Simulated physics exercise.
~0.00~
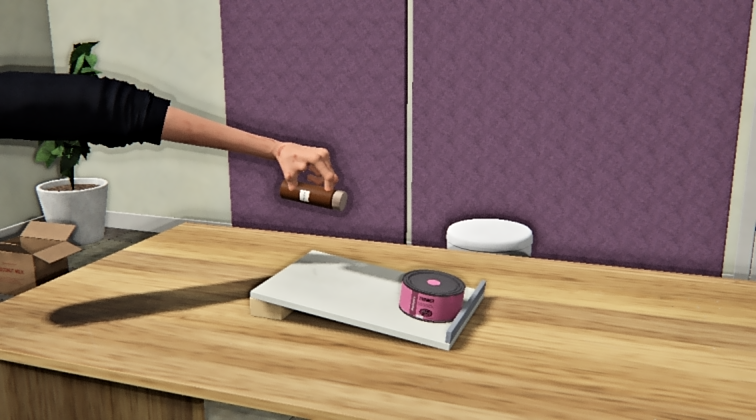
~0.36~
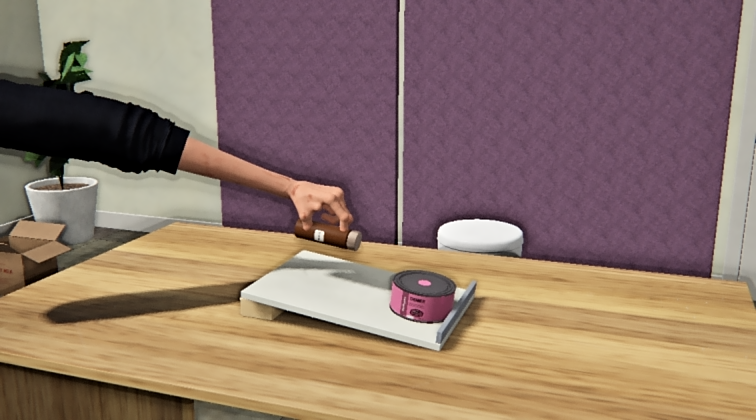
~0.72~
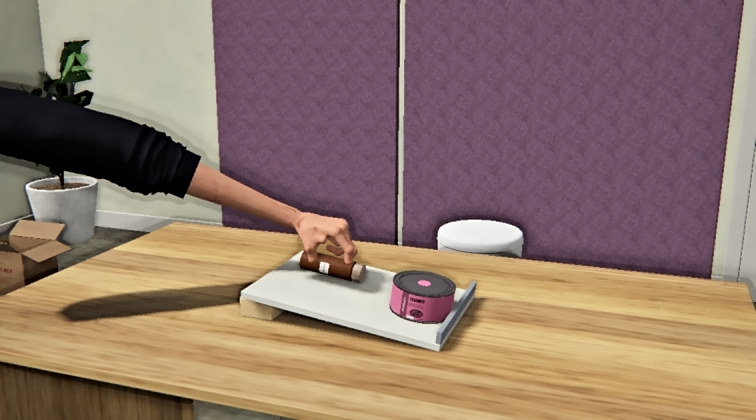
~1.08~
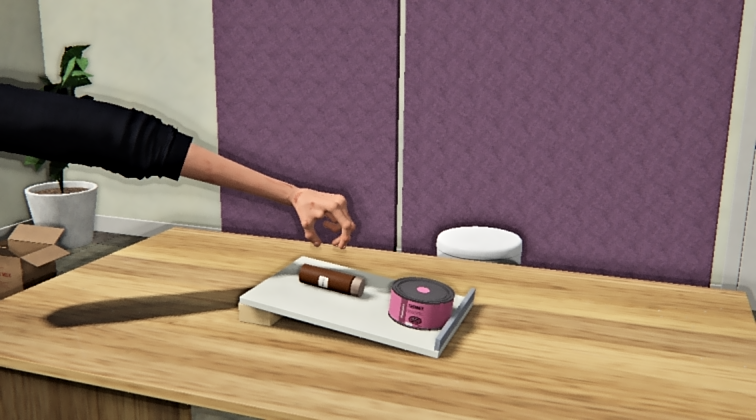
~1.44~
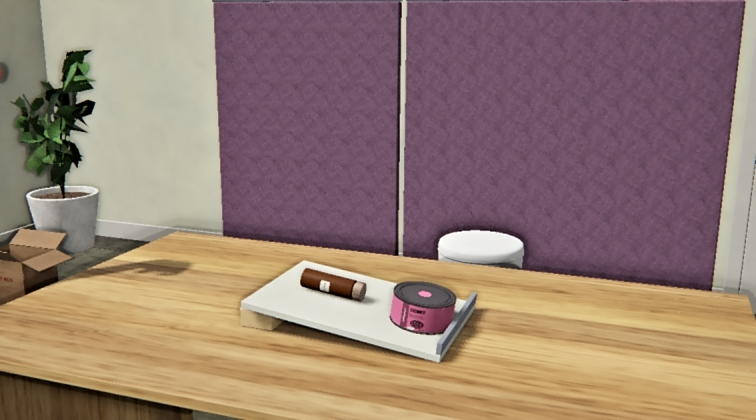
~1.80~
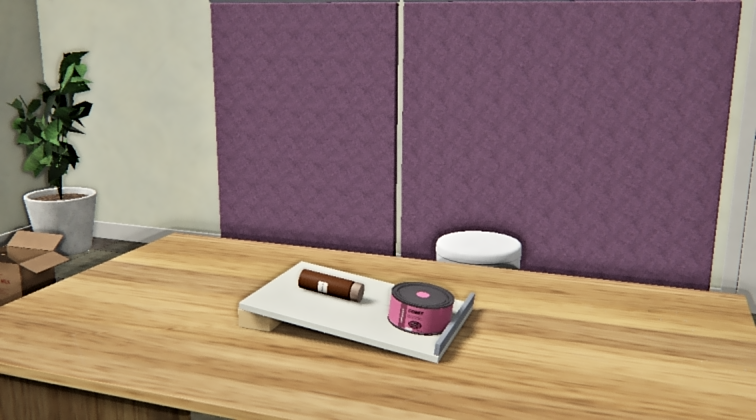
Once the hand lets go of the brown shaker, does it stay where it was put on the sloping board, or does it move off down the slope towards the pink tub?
The brown shaker stays where it was put, lying on its side on the board to the left of the pink tub.
An arm in a dark sleeve reaches in from the left over a wooden table, holding a brown shaker on its side, seen from slightly above by a gently swaying camera. Below it is a white sloping board with a pink tub near its raised right edge, and behind are purple panels, a white round-topped object and a potted plant. The hand moves a little right and lowers the shaker onto the board, left of the tub. The fingers let go, and the arm draws back out of view. The shaker remains lying on its side, and the tub and board stay in place.
